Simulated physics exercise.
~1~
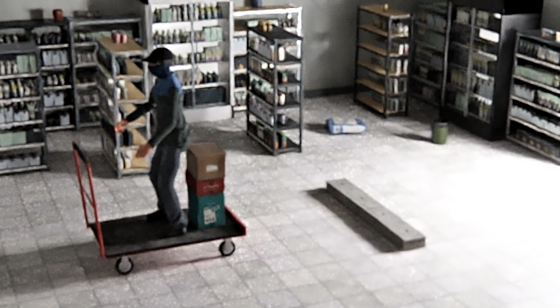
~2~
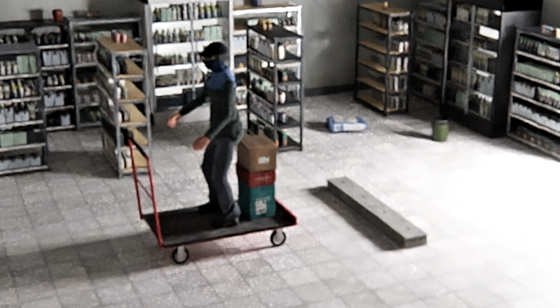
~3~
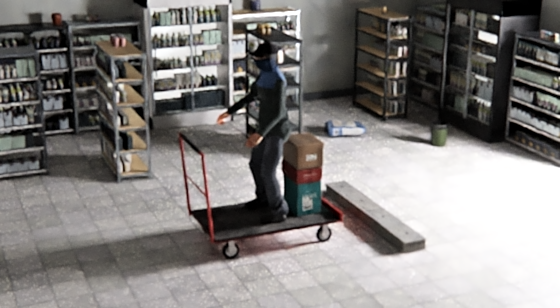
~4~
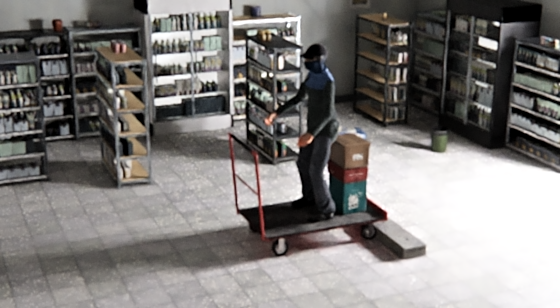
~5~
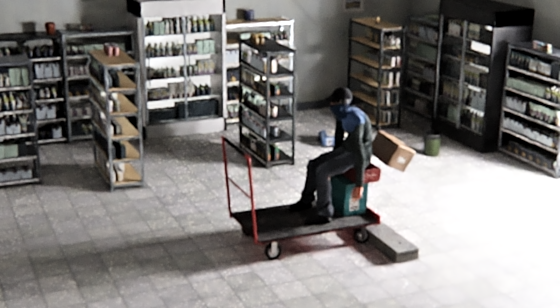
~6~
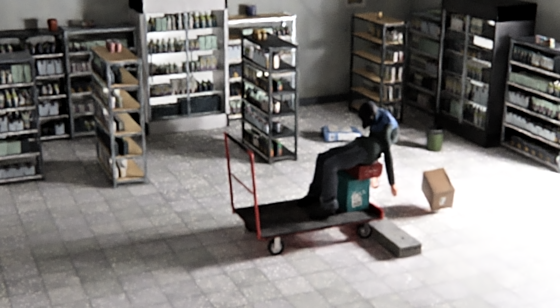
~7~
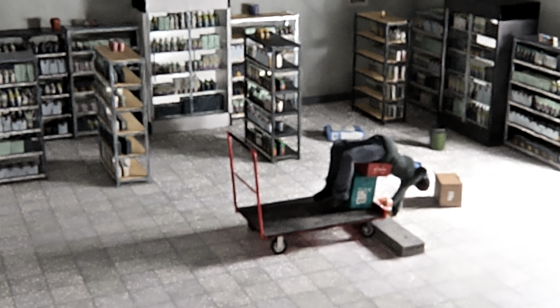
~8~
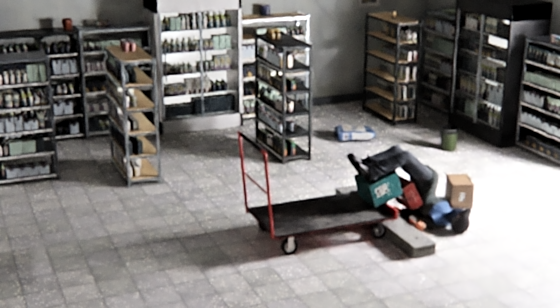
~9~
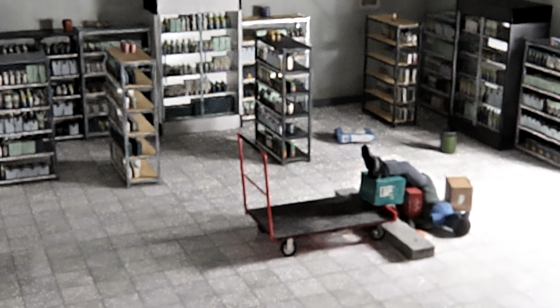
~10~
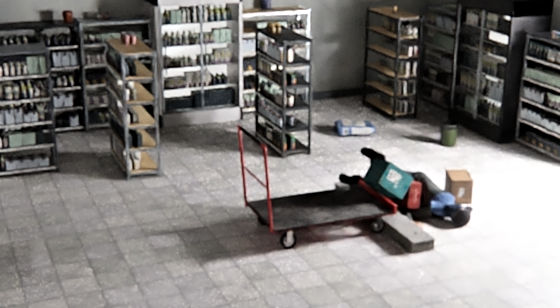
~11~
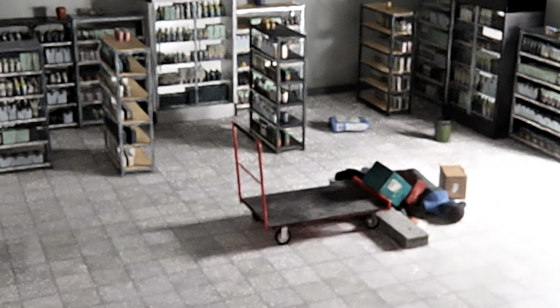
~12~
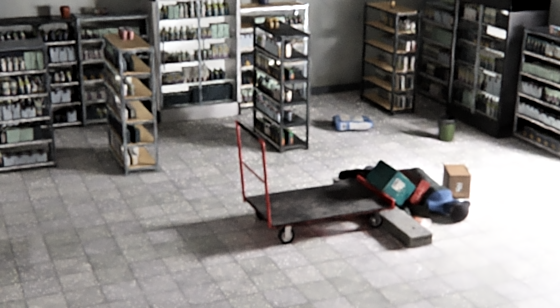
In a room lined with stocked shelves, a standing figure rode a flat trolley rightward with stacked boxes until it stopped at a low kerb; the top box flew off, then the figure toppled headfirst over the front, and the remaining boxes tumbled after.
